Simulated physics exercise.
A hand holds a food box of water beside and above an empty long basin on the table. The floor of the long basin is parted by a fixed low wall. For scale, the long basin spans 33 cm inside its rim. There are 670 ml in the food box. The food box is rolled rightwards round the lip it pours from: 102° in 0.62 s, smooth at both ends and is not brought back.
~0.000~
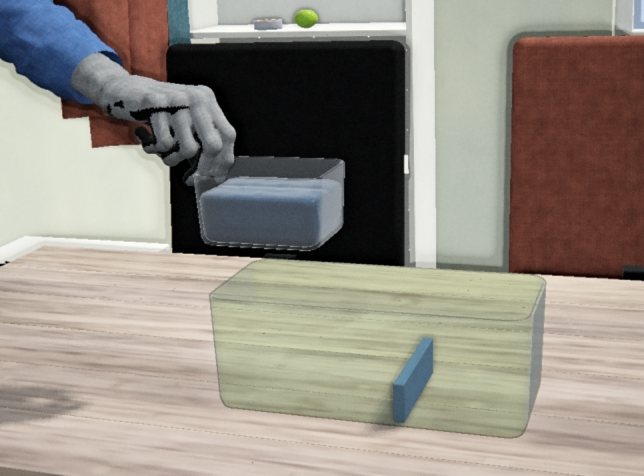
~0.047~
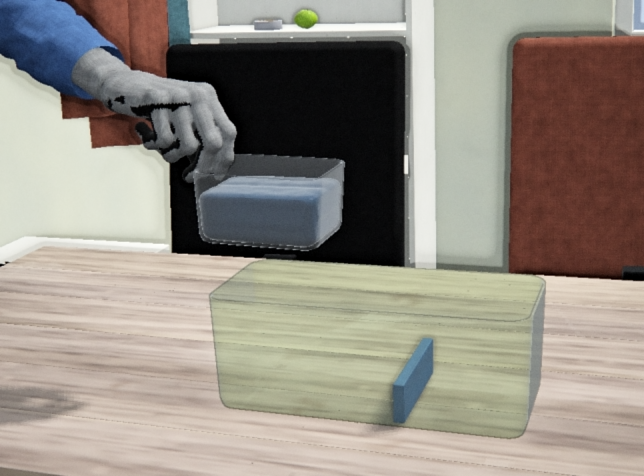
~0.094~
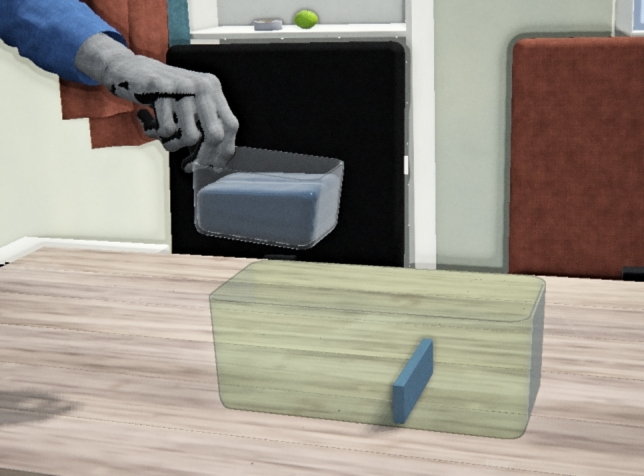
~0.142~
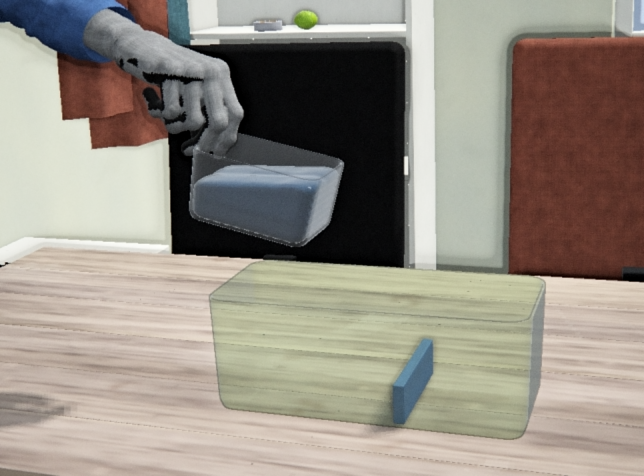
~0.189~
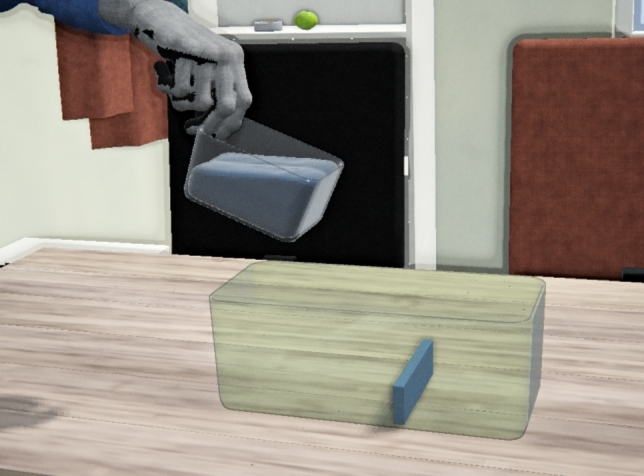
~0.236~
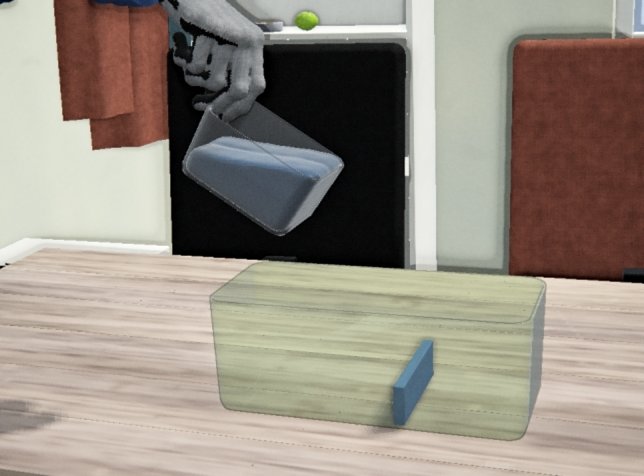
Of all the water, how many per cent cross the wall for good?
The far part has some 64 per cent.
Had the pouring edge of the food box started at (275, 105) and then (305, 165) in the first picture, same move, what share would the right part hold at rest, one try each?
First 40, then 50 per cent.
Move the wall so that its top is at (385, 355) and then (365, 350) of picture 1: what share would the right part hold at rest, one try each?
First 75, then 80 per cent.
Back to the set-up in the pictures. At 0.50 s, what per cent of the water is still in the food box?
Some 40 per cent.
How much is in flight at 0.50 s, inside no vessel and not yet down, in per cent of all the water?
Some 52 per cent.
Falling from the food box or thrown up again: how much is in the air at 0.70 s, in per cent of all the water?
Near 14 in a hundred.
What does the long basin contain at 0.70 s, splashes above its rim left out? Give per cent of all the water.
About 82 per cent.
By 0.50 s the tilt is 93° and 39 per cent is still to pour, 8 is left of the wall and 1 right of it.
By 0.70 s the tilt is 102° and 4 per cent is still to pour, 6 is left of the wall and 76 right of it.
By 0.90 s the tilt is 102° and 0 per cent is still to pour, 19 is left of the wall and 59 right of it.
By 1.12 s the tilt is 102° and 0 per cent is still to pour, 31 is left of the wall and 64 right of it.
At rest 31 per cent lies left of the wall, 64 right of it and 5 outside.
